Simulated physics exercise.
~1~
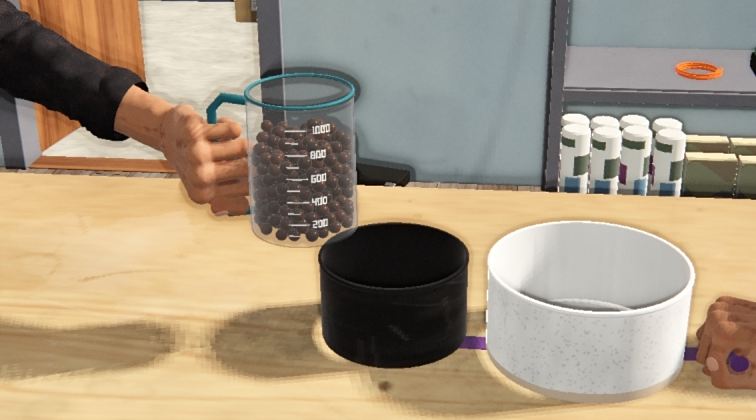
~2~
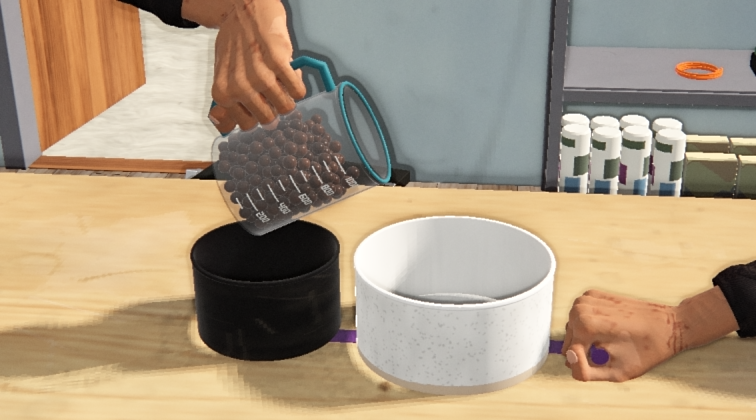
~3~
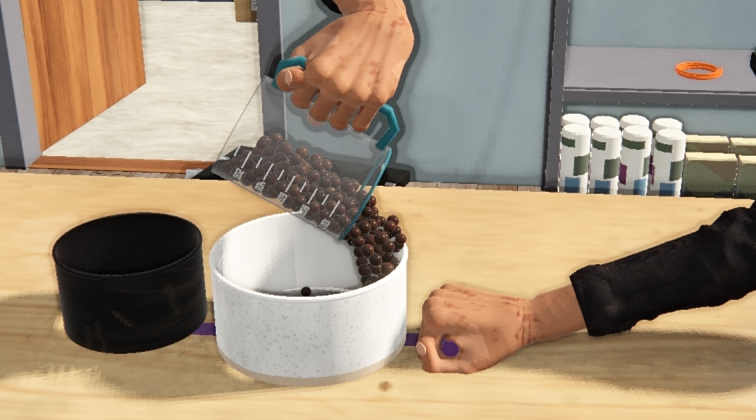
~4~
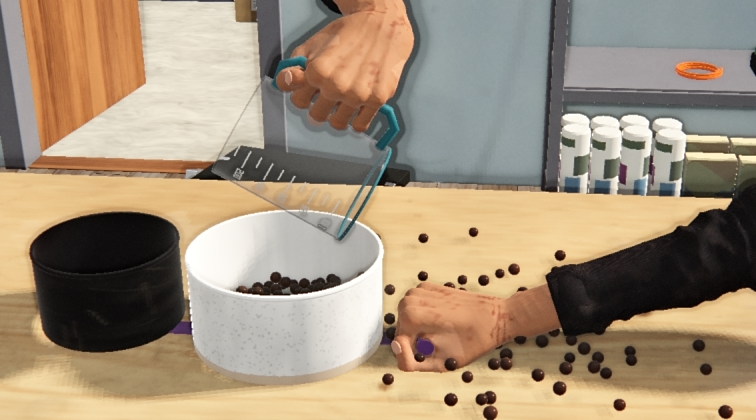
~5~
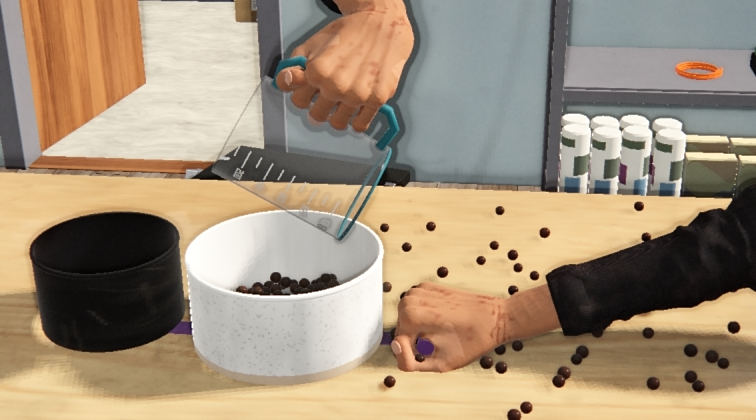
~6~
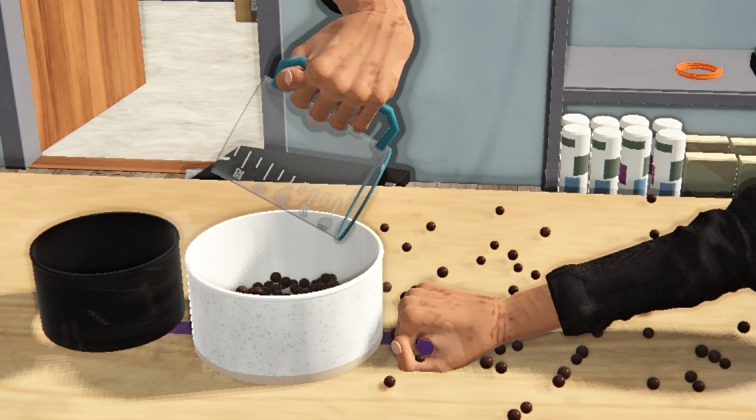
On a wooden table, one hand slid a joined black pot and white pot left while another tipped a clear jug of chocolate balls over them, and most landed in the white pot, some scattered across the table, and the black pot stayed empty.
